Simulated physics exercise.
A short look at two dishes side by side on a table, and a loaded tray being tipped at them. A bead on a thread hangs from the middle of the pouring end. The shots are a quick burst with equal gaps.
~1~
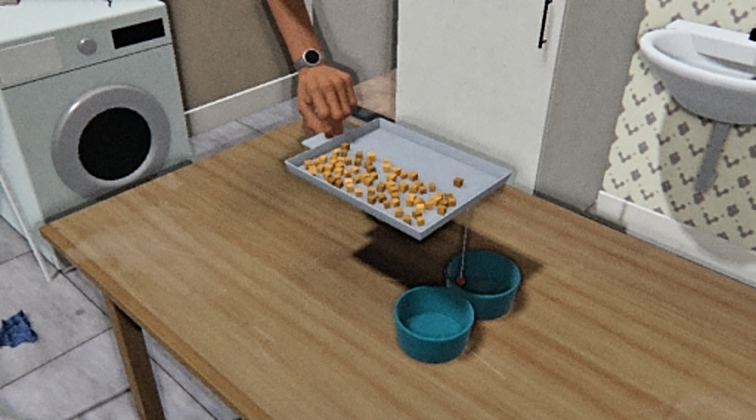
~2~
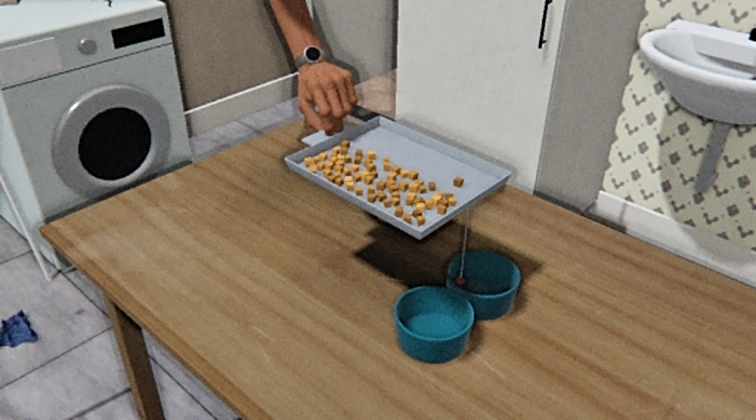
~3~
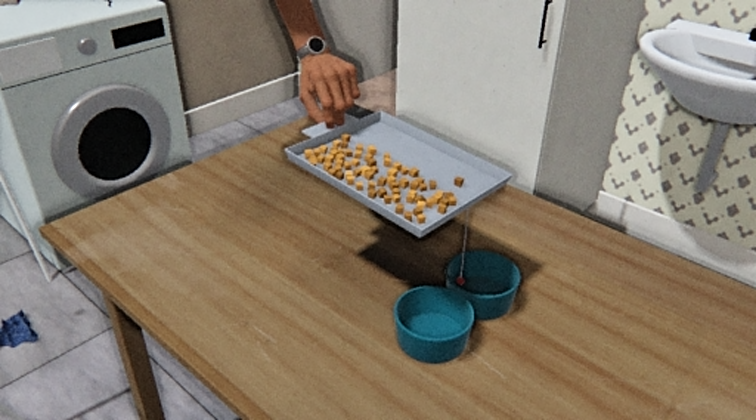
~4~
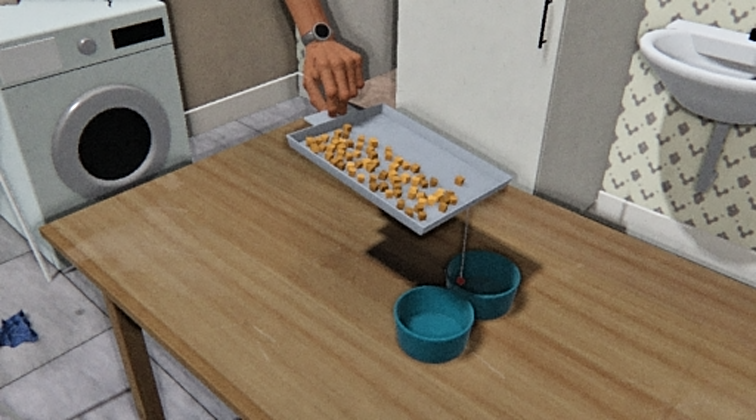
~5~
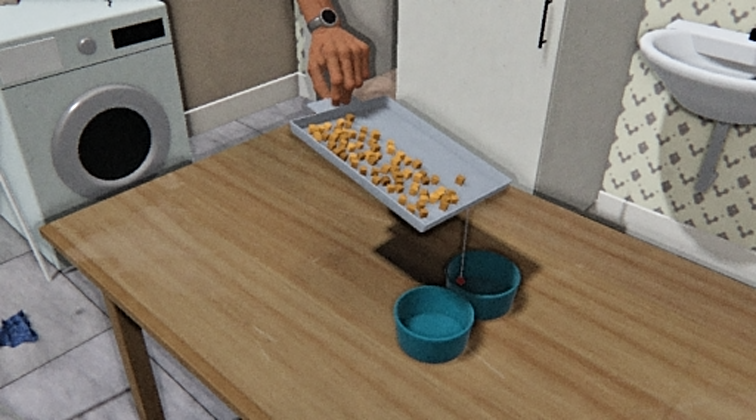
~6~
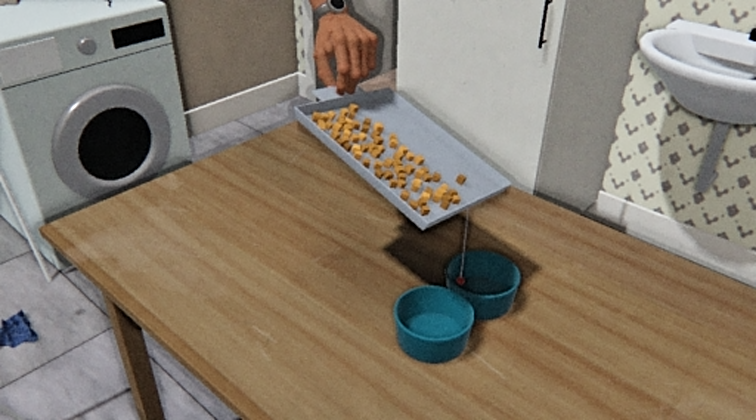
Hand tilting a grey tray of small golden cubes gradually steeper above two teal dishes on a wooden table, cubes barely shifting.
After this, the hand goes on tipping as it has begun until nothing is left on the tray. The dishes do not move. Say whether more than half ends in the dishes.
The two hold over half of the load.
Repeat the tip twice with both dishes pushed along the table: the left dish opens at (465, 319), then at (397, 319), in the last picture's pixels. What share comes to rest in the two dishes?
In turn 60 and 0 in a hundred.
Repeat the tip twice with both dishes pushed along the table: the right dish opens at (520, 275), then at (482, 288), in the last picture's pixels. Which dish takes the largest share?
The first try: The right one. The second: The dish on the right.
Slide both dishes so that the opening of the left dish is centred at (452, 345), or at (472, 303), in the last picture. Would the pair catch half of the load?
In turn: The smaller part; most of it.
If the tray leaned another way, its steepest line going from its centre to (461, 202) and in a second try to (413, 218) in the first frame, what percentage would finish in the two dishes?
Roughly 30 per cent, and 60 per cent.
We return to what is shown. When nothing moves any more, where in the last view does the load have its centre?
Close to (492, 291).
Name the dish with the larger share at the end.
Fuller: The dish on the right.
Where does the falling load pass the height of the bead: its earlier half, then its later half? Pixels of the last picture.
Around (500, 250) and then (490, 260).
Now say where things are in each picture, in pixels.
Corners of the pouring end near (420, 229) and (507, 172), level; middle of the load near (369, 182), croutons; left dish near (464, 341); right dish near (511, 299); bead on its thread near (461, 281), in the first picture.
Corners of the pouring end near (421, 228) and (508, 172), level; middle of the load near (369, 181), in the second picture.
Corners of the pouring end near (422, 227) and (508, 174), tipped barely, lowest at the right corner; middle of the load near (369, 176), in the third picture.
Corners of the pouring end near (423, 224) and (508, 177), tipped a little, lowest at the right corner; middle of the load near (371, 169), in the fourth picture.
Corners of the pouring end near (425, 222) and (508, 179), tipped a little, lowest at the right corner; middle of the load near (373, 161), in the fifth picture.
Corners of the pouring end near (428, 220) and (508, 182), tipped clearly, lowest at the right corner; middle of the load near (376, 154); left dish near (464, 341); right dish near (511, 299), in the sixth picture.
Shortly afterwards, tray tipped steeply; the bulk on the tray; a little in the air.
Next, tray tipped past a quarter turn; near a quarter on the tray; near a third in the right dish; near a quarter outside both; near a quarter in the air.
Some moments later, tray tipped past a quarter turn; the bulk in the right dish; near a quarter outside both.
In the end, tray tipped past a quarter turn; none at all in the left dish; the bulk in the right dish; near a quarter outside both.
